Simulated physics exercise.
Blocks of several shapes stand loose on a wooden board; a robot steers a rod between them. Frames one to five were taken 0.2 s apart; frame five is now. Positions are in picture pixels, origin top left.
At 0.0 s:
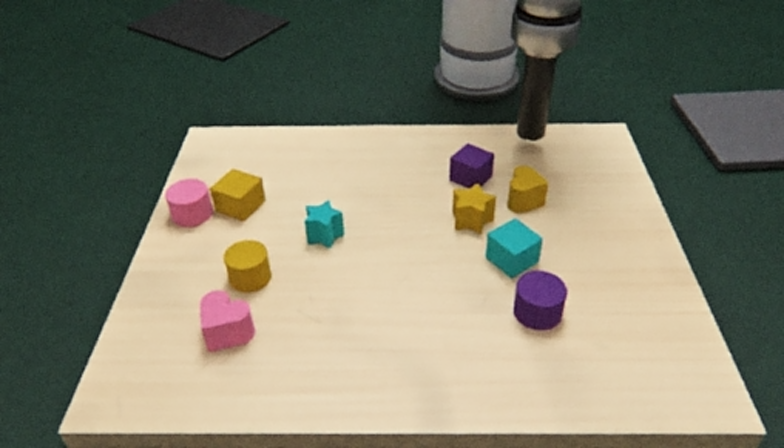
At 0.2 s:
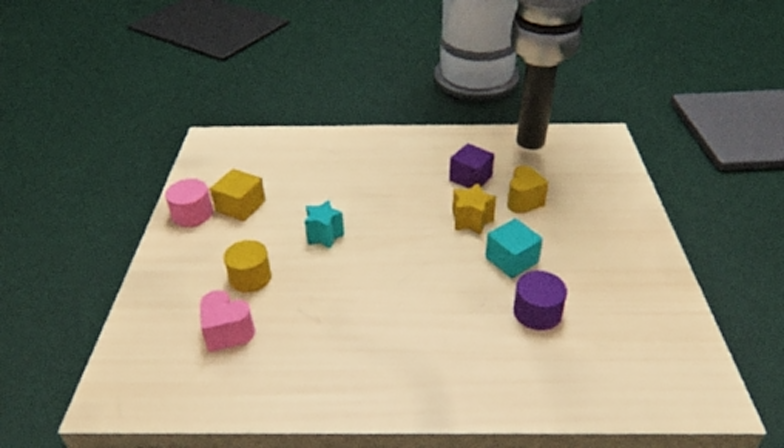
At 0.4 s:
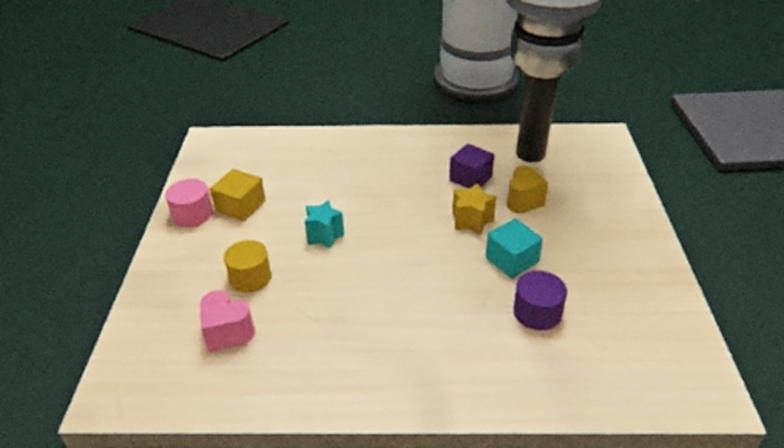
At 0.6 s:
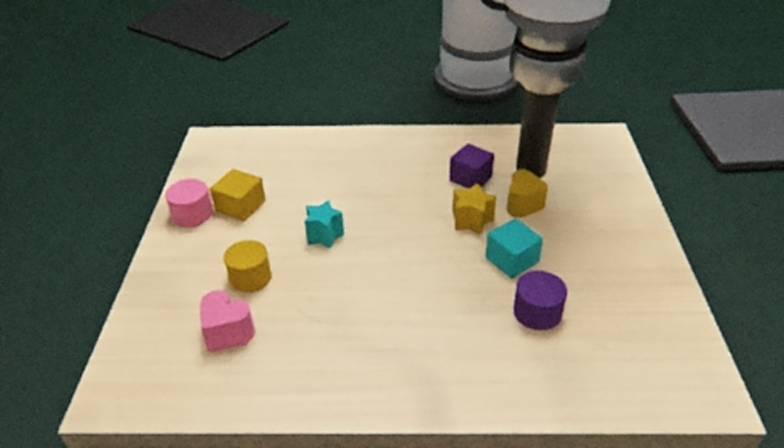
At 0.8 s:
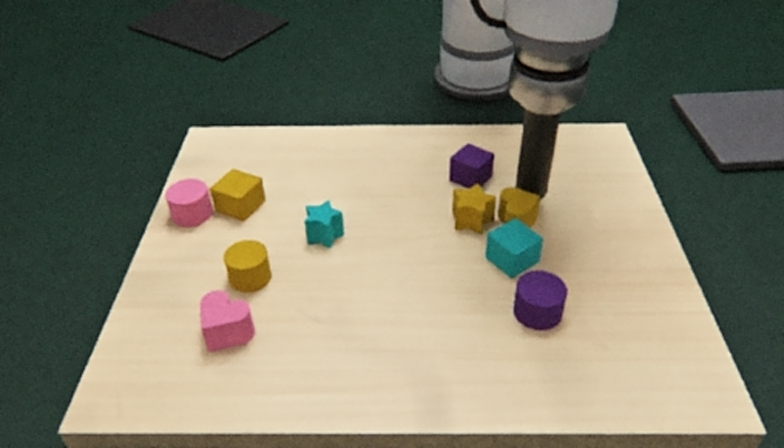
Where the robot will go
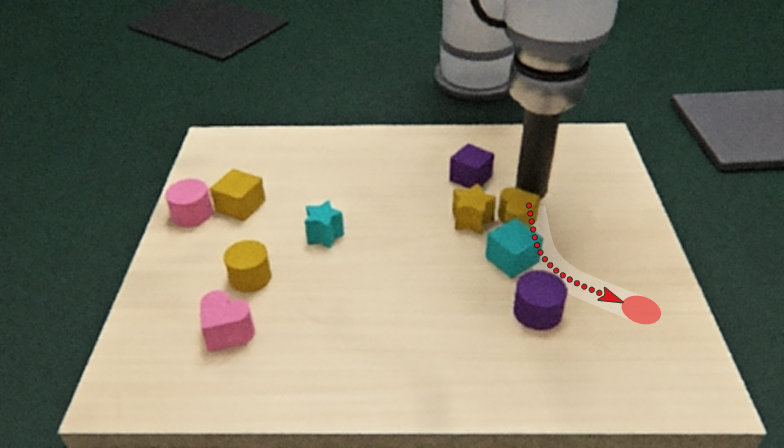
The video shows colored blocks of several shapes on a wooden board as a robot moves a dark rod forward from the board's far edge, reaching the yellow heart block and pushing it slightly toward the turquoise block.
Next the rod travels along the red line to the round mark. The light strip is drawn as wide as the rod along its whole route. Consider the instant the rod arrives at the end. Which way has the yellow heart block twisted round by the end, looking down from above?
From above, the yellow heart block will be seen to turn clockwise.
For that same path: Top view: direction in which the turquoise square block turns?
It goes anticlockwise.
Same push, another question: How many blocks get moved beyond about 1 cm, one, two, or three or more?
Two blocks shift.
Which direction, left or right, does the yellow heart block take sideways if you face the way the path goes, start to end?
It goes toward the right-hand side.
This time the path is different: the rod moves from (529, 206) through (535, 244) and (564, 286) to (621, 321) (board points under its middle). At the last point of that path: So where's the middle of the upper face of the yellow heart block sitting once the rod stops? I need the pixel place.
I'd place it at (503, 218), taking the centre of its top.
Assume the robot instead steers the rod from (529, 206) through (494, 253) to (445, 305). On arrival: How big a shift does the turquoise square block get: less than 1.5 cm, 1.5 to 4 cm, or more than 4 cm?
Shift: Over 4 cm.
Drawn move, from (529, 206) by way of (537, 245) and (576, 283) to (641, 310).
The first path, step by step. One third of the way, rod (540, 231); turquoise square block (508, 245), turned 40° anticlockwise; yellow heart block (505, 218), turned 50° clockwise.
Two thirds of the way, rod (580, 269); turquoise square block (508, 245), turned 40° anticlockwise; yellow heart block (505, 218), turned 50° clockwise.
At the end, rod (646, 295); turquoise square block (508, 245), turned 40° anticlockwise; yellow heart block (505, 218), turned 50° clockwise; purple circle still.
